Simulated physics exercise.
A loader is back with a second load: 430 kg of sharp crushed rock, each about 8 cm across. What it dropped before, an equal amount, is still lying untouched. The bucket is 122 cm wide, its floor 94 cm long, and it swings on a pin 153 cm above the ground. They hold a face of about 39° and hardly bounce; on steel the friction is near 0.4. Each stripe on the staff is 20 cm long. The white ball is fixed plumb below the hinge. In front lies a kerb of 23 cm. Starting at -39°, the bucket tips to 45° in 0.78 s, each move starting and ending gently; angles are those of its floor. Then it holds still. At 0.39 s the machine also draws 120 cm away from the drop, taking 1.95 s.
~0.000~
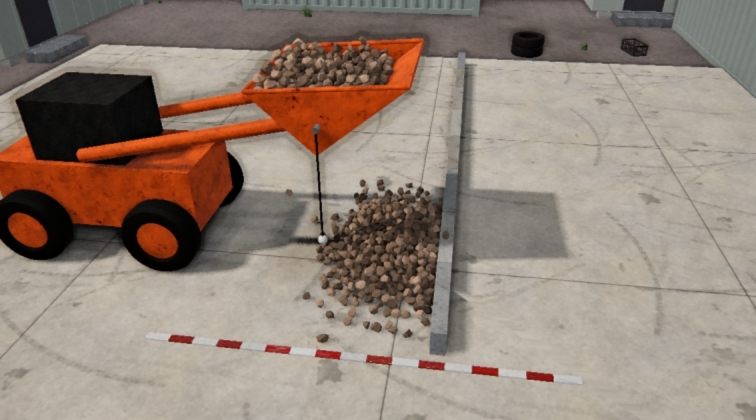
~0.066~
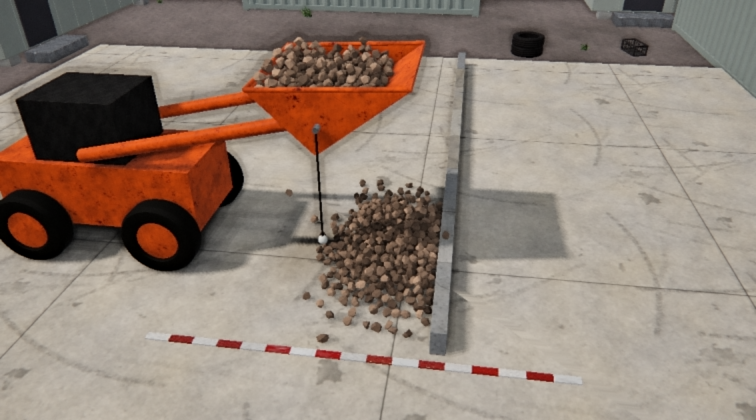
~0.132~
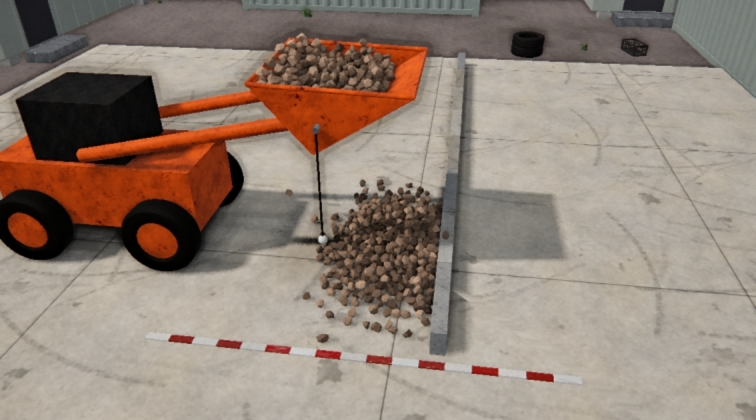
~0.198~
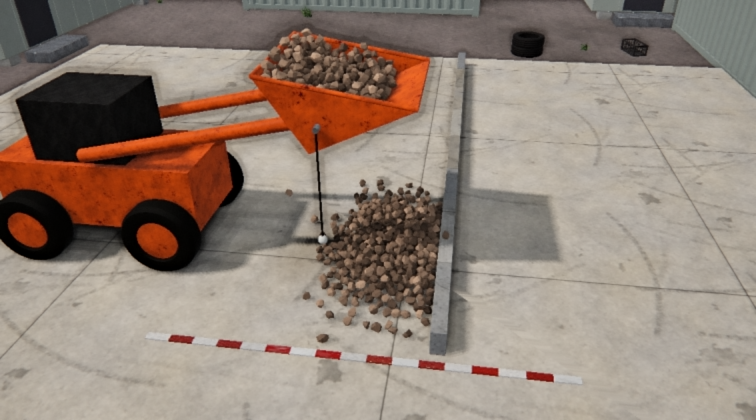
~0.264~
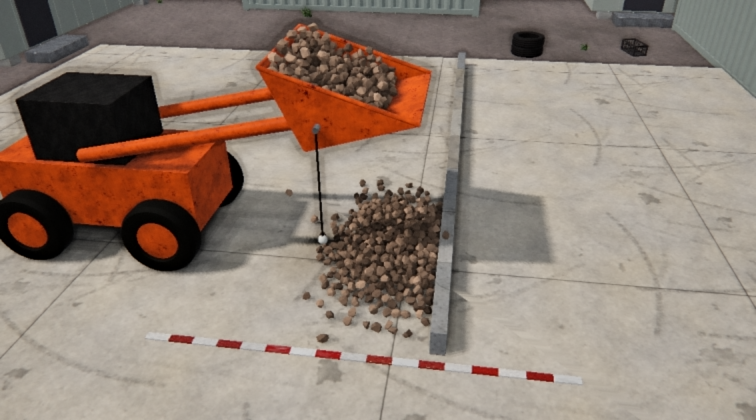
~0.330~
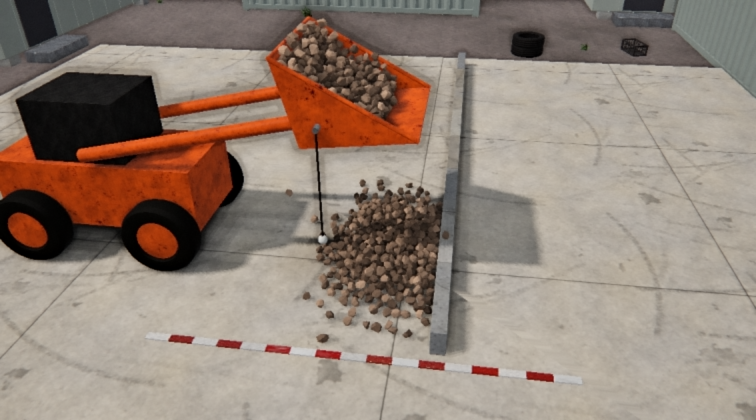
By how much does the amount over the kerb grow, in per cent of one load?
Roughly 6 per cent of a load more.
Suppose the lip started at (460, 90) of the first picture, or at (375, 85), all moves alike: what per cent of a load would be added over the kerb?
About 30 and 0 per cent.
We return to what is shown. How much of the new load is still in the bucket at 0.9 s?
Roughly 55 per cent is still inside.
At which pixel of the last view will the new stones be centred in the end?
Near (394, 231).
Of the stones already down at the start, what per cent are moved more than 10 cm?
Roughly 5 per cent of them.
After 0.6 s the floor is at 31°; in per cent of one load, 100 in the bucket, 100 on this side of the kerb; the foremost stones are at (437, 237).
After 0.9 s the floor is at 45°; in per cent of one load, 56 in the bucket, 144 on this side of the kerb; the foremost stones are at (437, 238).
After 2.8 s the floor is at 45°; in per cent of one load, 0 in the bucket, 194 on this side of the kerb, 6 over the kerb; the foremost stones are at (556, 269).
After 5.5 s the floor is at 45°; in per cent of one load, 0 in the bucket, 194 on this side of the kerb, 6 over the kerb; the foremost stones are at (556, 269). Net gain over the kerb, 6.
